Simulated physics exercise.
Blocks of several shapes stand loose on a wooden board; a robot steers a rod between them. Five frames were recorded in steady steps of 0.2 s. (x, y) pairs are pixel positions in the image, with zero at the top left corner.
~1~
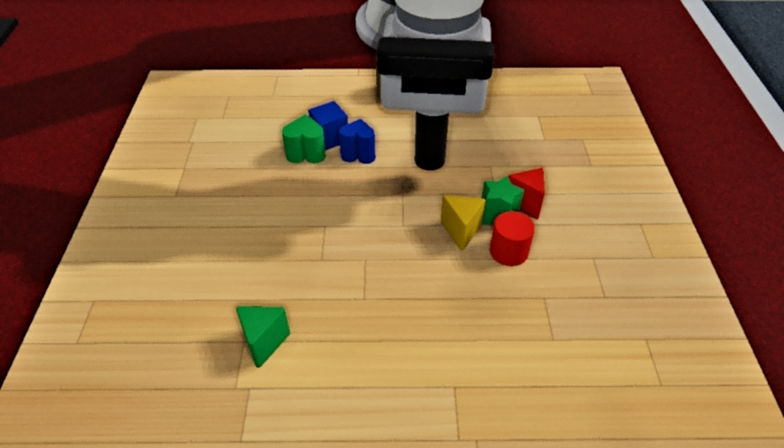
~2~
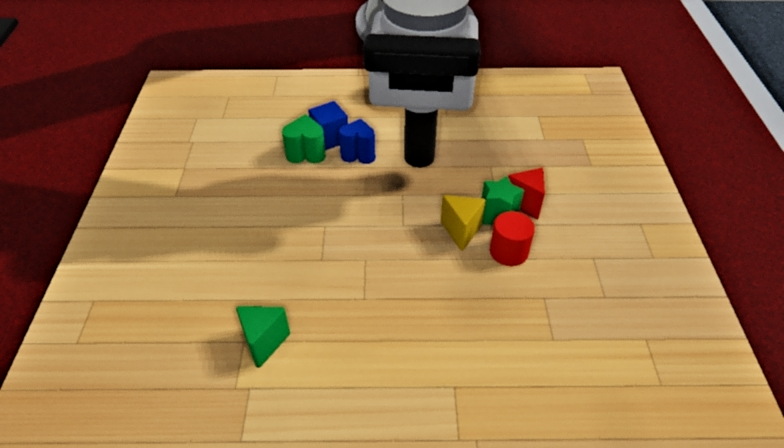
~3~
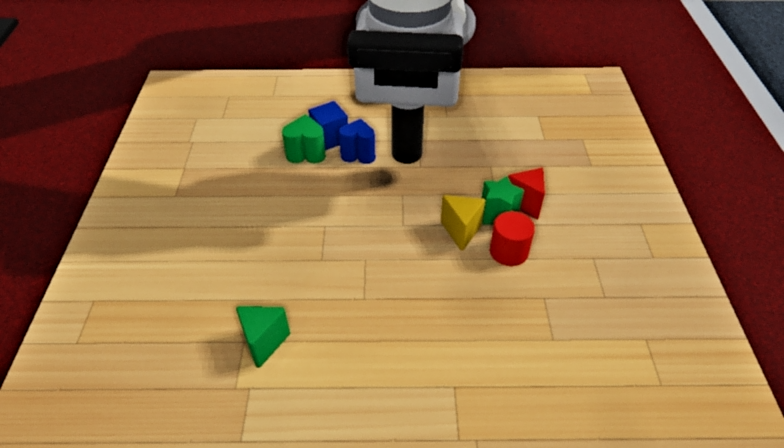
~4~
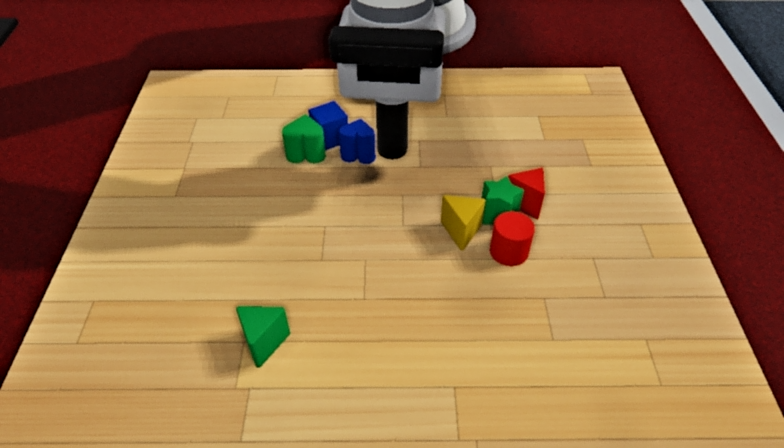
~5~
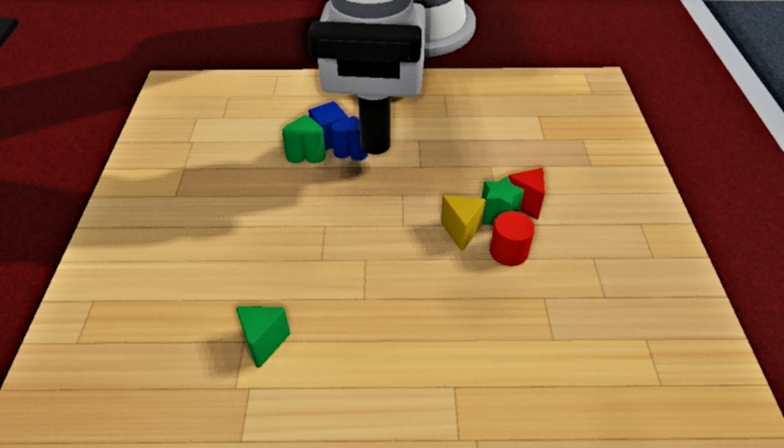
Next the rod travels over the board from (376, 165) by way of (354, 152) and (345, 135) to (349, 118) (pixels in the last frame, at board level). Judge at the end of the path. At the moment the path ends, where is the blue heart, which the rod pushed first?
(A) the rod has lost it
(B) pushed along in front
My answer is option A.
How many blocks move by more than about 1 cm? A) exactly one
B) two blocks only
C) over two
B: Two blocks only.
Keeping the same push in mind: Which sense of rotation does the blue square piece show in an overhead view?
Answer: Against the clock.
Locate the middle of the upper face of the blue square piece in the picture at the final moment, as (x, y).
I expect it at (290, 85).
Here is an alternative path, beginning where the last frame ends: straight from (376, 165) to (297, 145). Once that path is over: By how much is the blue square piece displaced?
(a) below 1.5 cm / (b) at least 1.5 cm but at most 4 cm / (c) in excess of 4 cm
My pick is c.
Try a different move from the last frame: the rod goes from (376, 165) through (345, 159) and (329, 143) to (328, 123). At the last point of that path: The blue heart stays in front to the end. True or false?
Verdict: True.
What follows on the original path. Halfway along, rod at (346, 125); blue square piece at (302, 94); blue heart at (320, 106).
At the end, rod at (347, 99); green heart not moved; blue square piece at (290, 85), turned 45° anticlockwise; blue heart at (317, 89), turned 50° anticlockwise.
